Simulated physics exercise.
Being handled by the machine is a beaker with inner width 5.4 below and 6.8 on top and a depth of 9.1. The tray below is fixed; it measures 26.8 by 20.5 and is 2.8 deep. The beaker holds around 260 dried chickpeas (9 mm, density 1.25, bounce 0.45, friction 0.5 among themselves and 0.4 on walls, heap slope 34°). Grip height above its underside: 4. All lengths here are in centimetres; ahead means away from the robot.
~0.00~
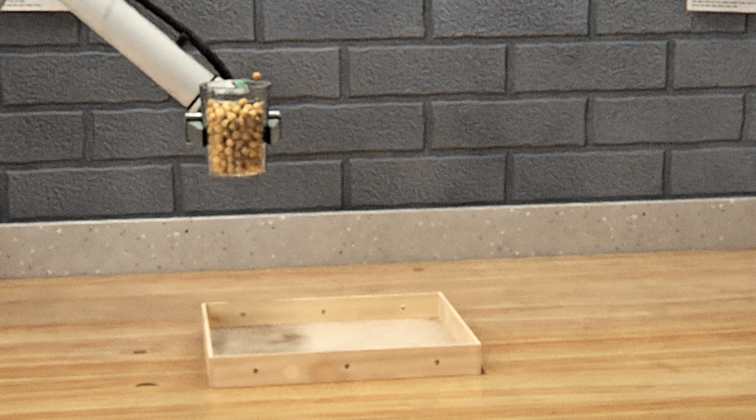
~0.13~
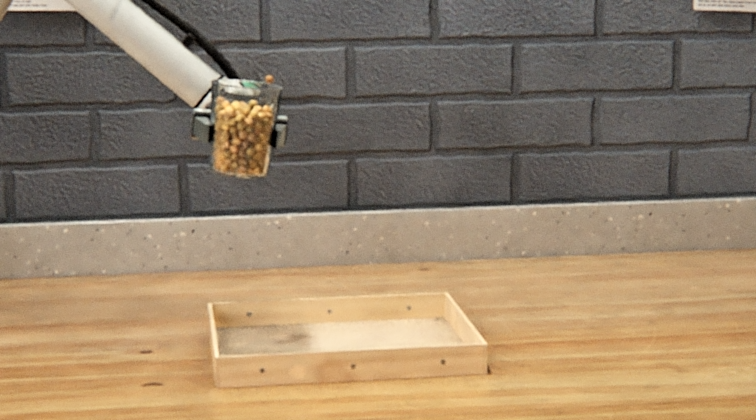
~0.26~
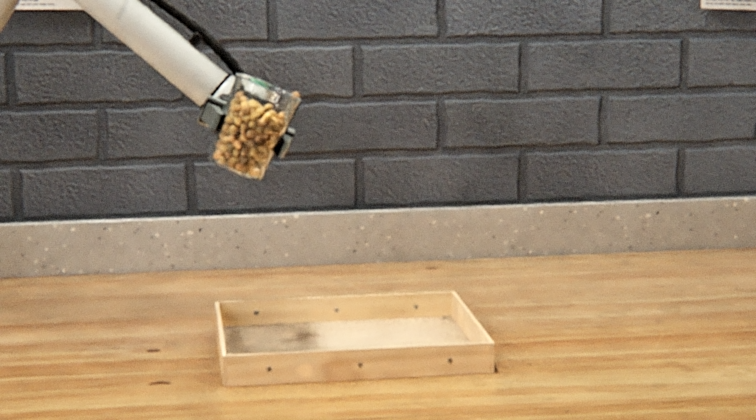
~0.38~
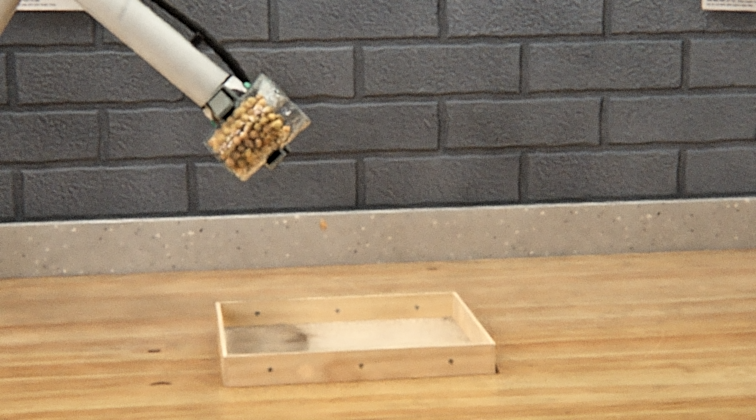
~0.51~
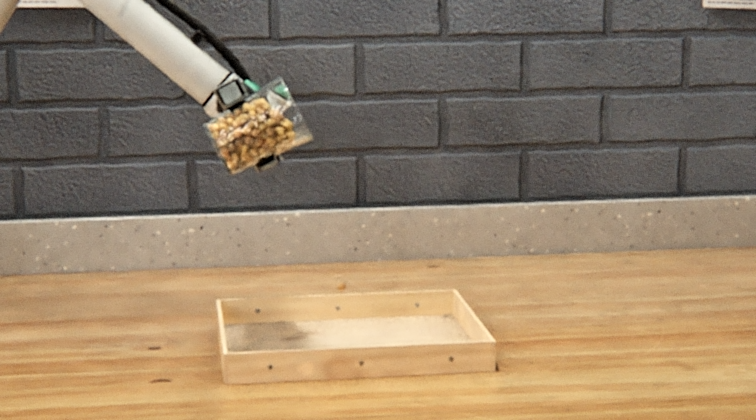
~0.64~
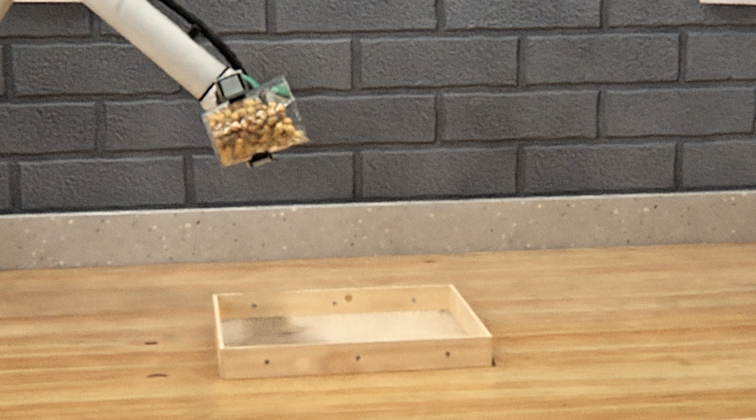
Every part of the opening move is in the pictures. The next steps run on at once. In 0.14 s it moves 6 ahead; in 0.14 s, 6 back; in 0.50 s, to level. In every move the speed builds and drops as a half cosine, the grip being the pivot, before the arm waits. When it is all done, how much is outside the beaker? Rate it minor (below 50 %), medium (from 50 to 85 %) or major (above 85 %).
Rated: Minor.
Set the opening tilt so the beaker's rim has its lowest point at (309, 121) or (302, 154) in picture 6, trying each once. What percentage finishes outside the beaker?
Near 15 and 80 in a hundred.
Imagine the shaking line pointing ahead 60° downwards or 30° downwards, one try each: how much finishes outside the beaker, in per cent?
5 and 15 %.
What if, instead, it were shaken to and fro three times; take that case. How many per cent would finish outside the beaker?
It would then be around 70 per cent.
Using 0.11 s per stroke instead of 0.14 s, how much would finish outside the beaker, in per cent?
Around 60 percent.
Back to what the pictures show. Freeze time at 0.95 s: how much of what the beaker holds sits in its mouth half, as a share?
My estimate is near 50 per cent.
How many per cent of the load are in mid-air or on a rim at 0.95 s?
Around 37 per cent of the load.
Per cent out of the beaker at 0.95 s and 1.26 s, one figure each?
I'd put it near 35 percent first and near 40 percent later.
By 0.95 s, tilted 69° forward, highest piece 25 above the table; 163 in the beaker, 2 in the tray, 95 in flight or on a rim.
By 1.26 s, tilted 16° forward, highest piece 28 above the table; 160 in the beaker, 93 in the tray, 6 on the table or floor, 1 in flight or on a rim.
By 1.62 s, level, highest piece 27 above the table; 160 in the beaker, 93 in the tray, 7 on the table or floor.
By 2.67 s, level, highest piece 27 above the table; 160 in the beaker, 93 in the tray, 7 on the table or floor.
Final count, 160 in the beaker, 93 in the tray, 7 on the table or floor. That is 38 % outside the beaker.
